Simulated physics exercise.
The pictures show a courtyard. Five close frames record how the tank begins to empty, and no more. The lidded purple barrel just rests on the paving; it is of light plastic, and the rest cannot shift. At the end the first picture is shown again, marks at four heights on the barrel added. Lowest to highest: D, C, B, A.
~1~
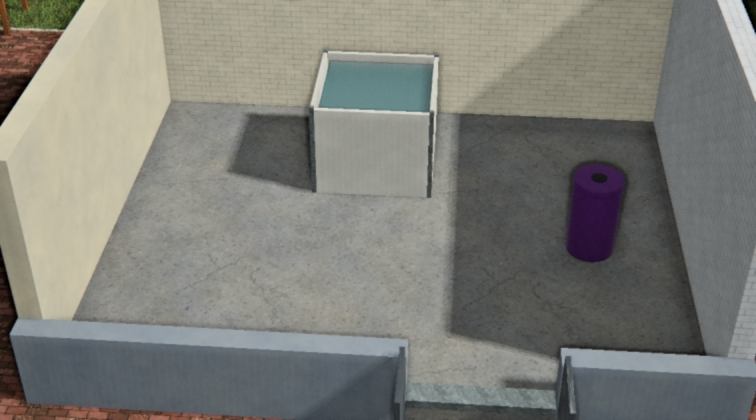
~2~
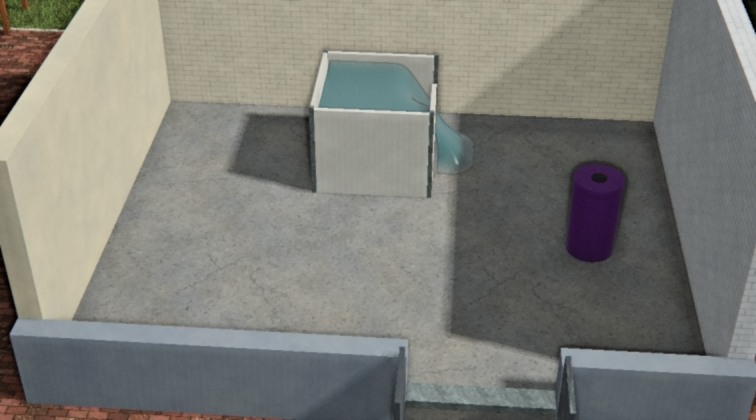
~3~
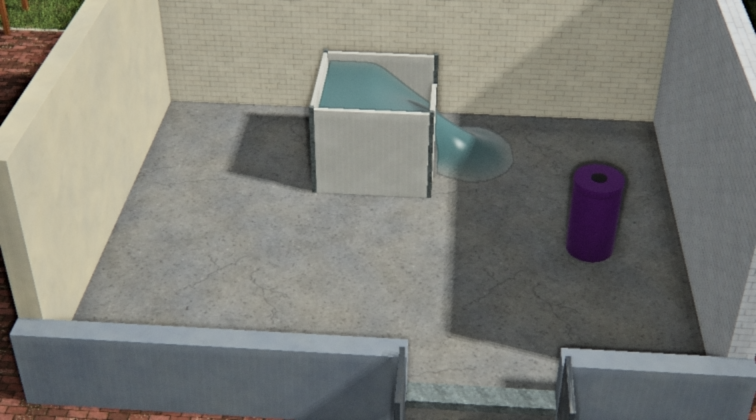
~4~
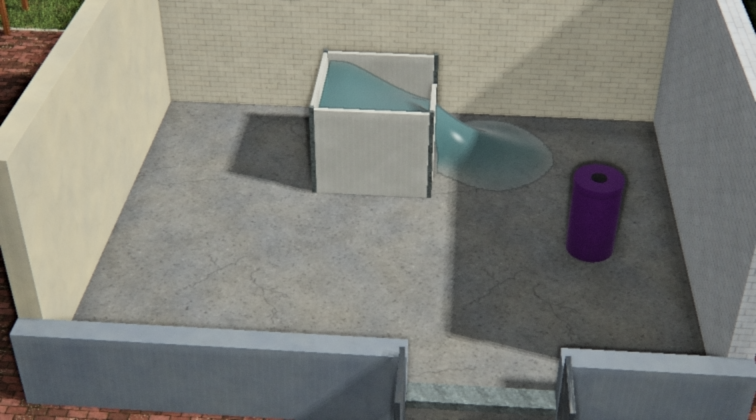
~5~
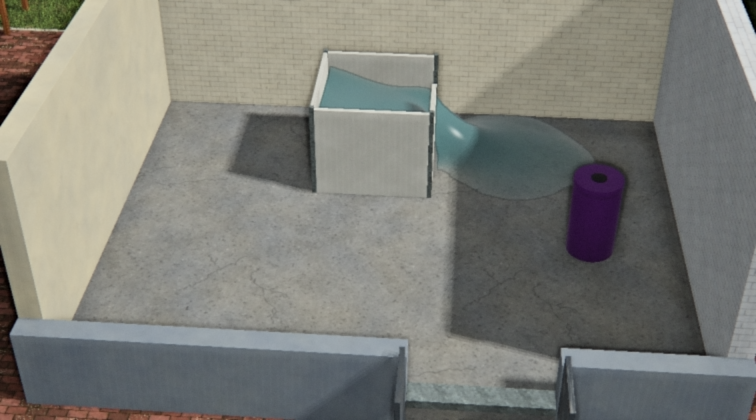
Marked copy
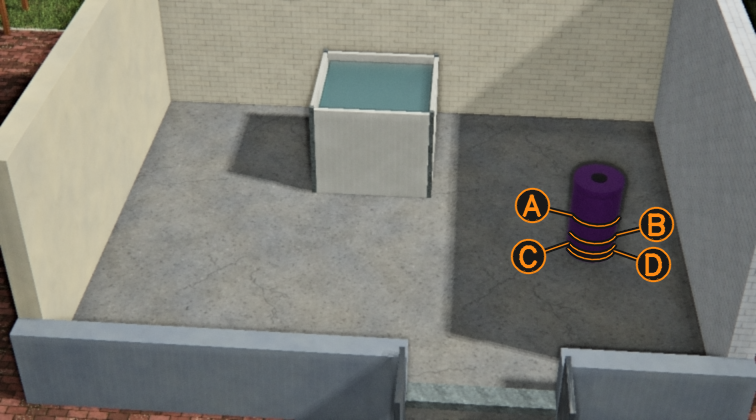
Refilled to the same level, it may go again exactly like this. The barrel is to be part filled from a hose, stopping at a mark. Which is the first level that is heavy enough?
Take A.
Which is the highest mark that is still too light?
It is B.
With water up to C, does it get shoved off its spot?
Yes, that goes wrong.
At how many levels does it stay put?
One.
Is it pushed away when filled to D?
Yes, that goes wrong.
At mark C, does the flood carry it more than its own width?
Yes, it does.
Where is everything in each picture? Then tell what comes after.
Lid of the purple barrel at (599, 178); tank full, its middle at (376, 87); open gate at (484, 348).
Water covers 1 % of the ground and is seen nearest the barrel at (456, 164).
Water covers 3 % of the ground and is seen nearest the barrel at (498, 169).
Water covers 6 % of the ground and is seen nearest the barrel at (526, 180).
Lid of the purple barrel at (599, 178); water covers 9 % of the ground and is seen nearest the barrel at (543, 189).
On the marked copy, A at (596, 226); B at (594, 243); C at (592, 253); D at (592, 259); from the bottom up D, C, B, A.
Choosing A, it does not move.
Choosing B, it is pushed about half its own width away.
Choosing C, it is pushed about twice its own width away.
Choosing D, it is pushed about 6 times its own width away.
